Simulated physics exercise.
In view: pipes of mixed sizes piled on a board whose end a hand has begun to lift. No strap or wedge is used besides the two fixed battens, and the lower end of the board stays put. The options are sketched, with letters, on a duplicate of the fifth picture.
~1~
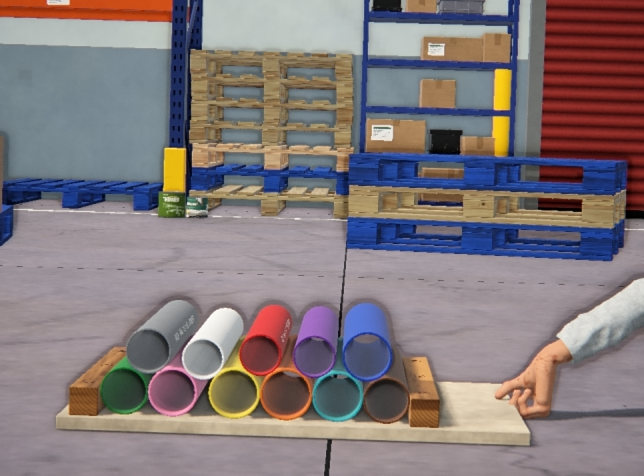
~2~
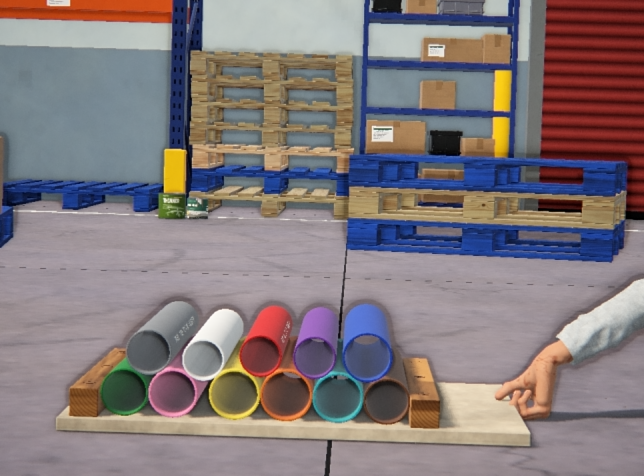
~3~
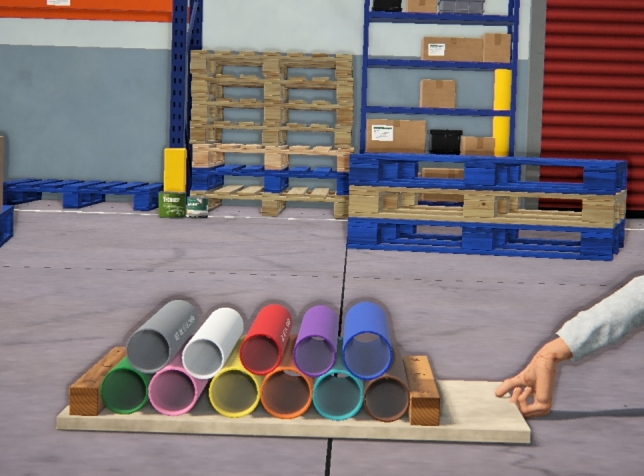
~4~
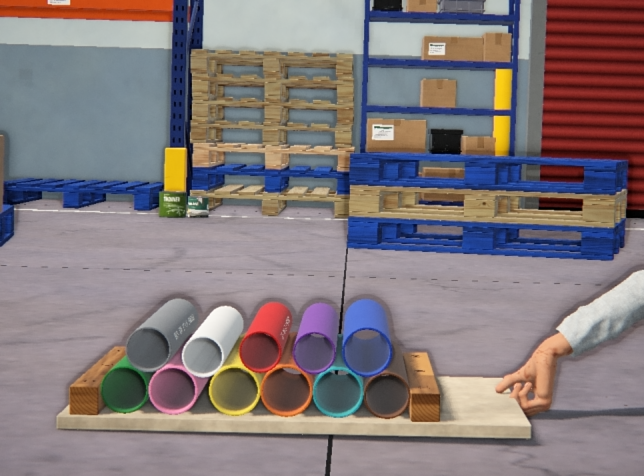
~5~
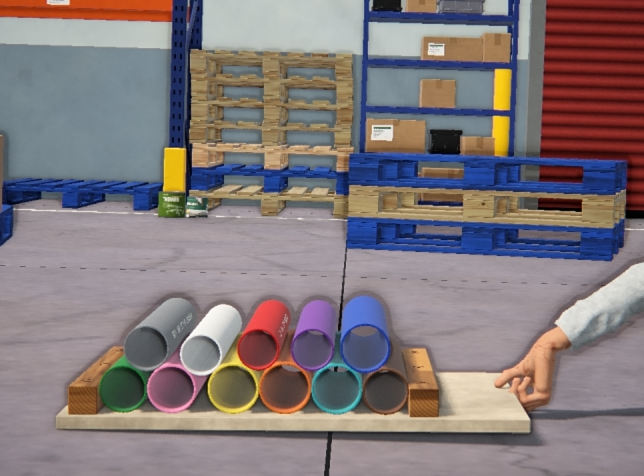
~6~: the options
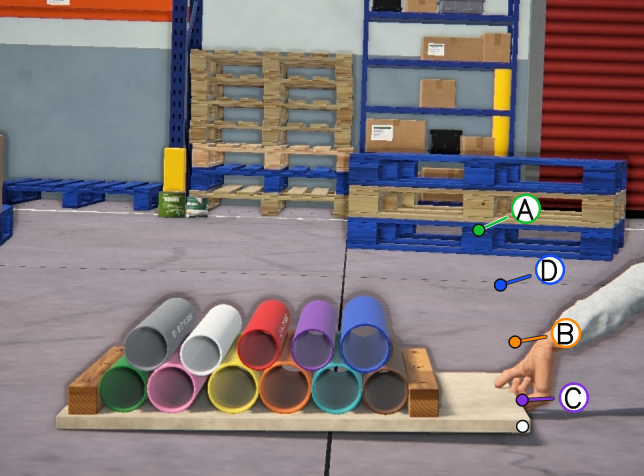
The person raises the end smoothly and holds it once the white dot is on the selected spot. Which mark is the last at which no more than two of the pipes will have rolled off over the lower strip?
No higher than A.
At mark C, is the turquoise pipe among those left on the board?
Yes, with C.
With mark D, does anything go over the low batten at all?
No, at D.
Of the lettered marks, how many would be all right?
The number is four.
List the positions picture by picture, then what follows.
In the first frame, yellow pipe (235, 393); orange pipe (286, 395); turquoise pipe (338, 397).
In the second frame, turquoise pipe (338, 398); brown pipe (387, 401).
In the third frame, board (299, 391); turquoise pipe (338, 396); brown pipe (387, 399); grey pipe (149, 350).
In the fourth frame, board (299, 388); green pipe (124, 390); pink pipe (173, 390).
In the fifth frame, board (298, 386); green pipe (124, 389); pink pipe (172, 389).
On the copy, A at (479, 230); B at (515, 342); C at (522, 400); D at (500, 285); the white dot at (523, 426).
On A. First, board at 16°.
Then, board at 26°.
Finally, board at 26°, none over the low batten.
By contrast, B none over the low batten; C none over the low batten; D none over the low batten.
